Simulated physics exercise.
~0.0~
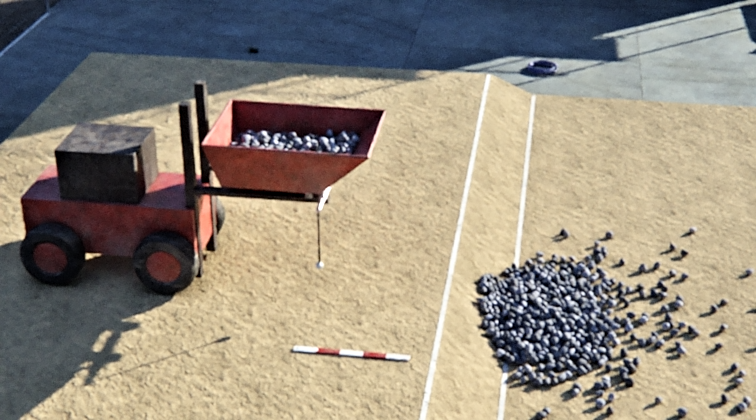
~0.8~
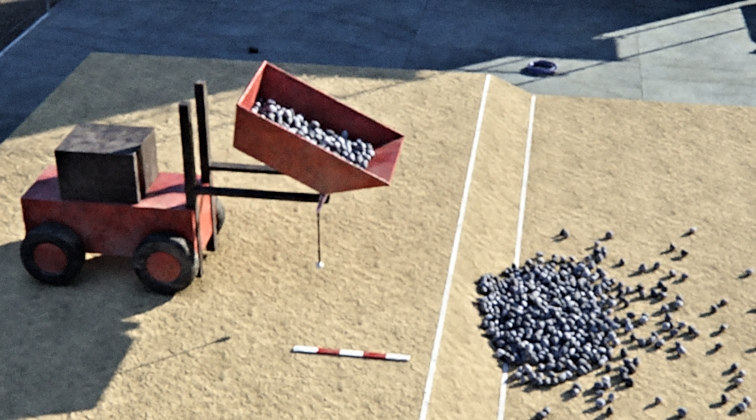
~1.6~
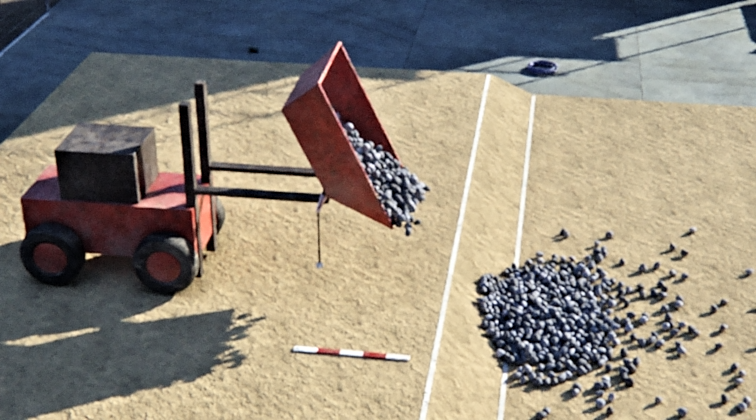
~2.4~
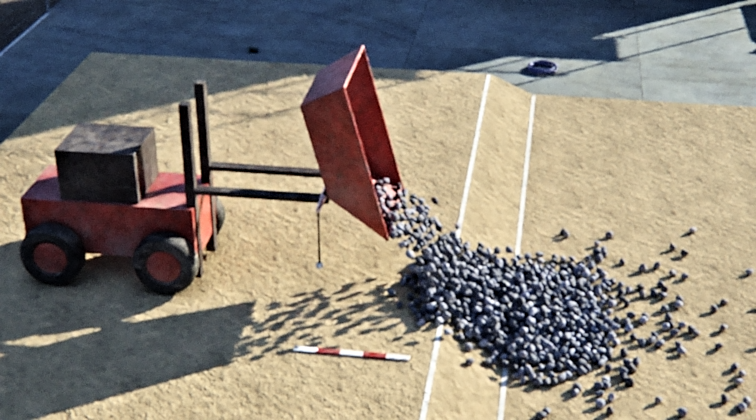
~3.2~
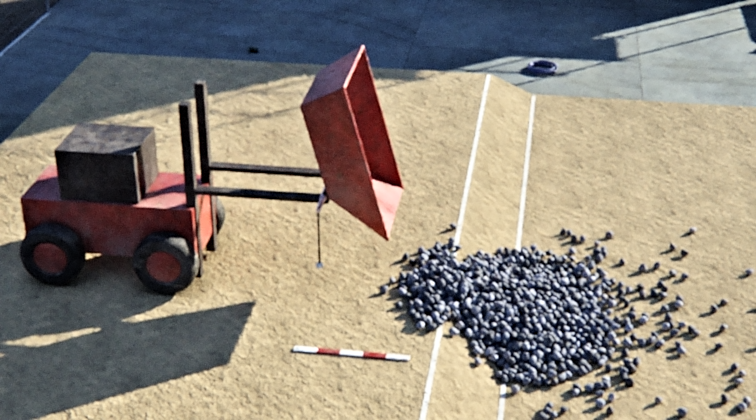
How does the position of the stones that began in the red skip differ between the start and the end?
At the start they sat up in the raised skip, and by the end they lay lower and farther right on the sand, joined to the earlier pile around the white lines.
